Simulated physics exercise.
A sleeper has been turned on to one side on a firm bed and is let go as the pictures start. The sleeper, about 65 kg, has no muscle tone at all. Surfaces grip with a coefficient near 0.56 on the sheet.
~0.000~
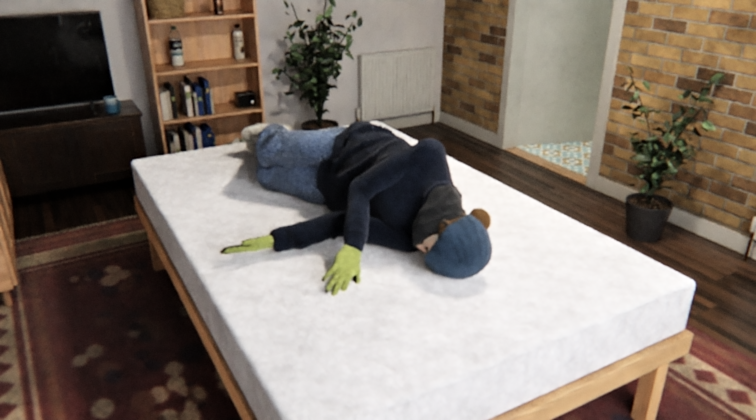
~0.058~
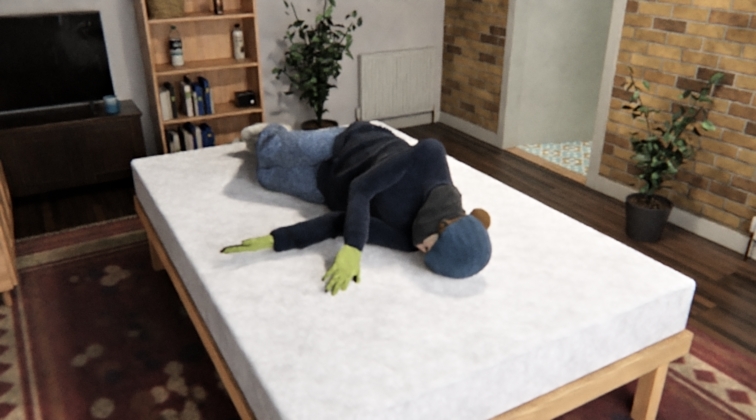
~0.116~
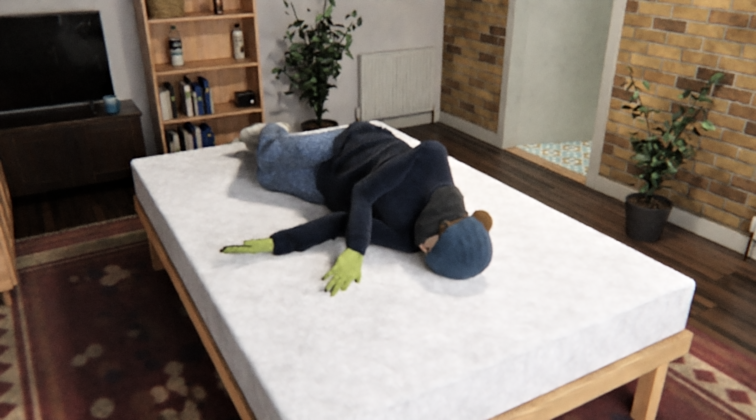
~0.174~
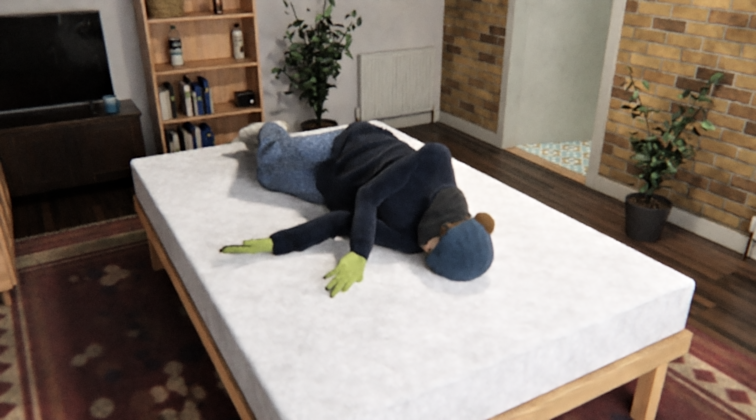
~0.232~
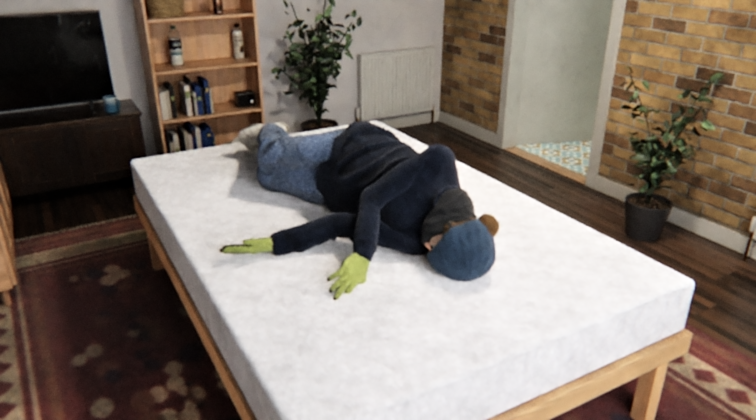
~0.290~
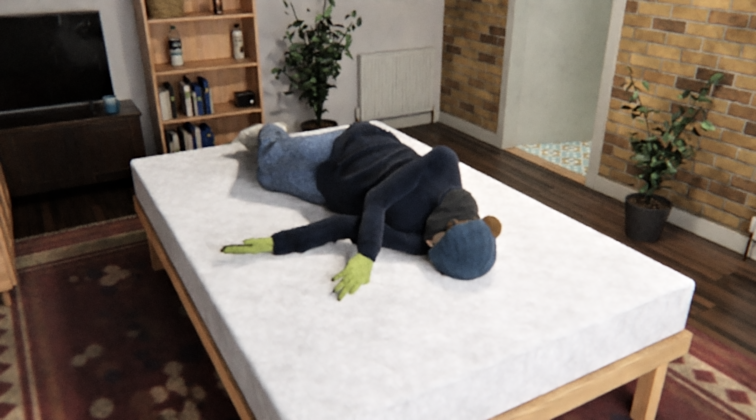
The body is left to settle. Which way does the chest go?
The chest drops backwards.
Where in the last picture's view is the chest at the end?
Near (456, 205).
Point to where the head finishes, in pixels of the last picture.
Around (489, 234).
After 0.54 s the chest is turned 55° from lying flat on the back, near (439, 201) in the last picture's view.
After 0.94 s the chest is turned 40° from lying flat on the back, near (449, 203) in the last picture's view.
After 1.54 s the chest is turned 20° from lying flat on the back, near (456, 205) in the last picture's view.
When all is still (1.7 s), chest sinks back.
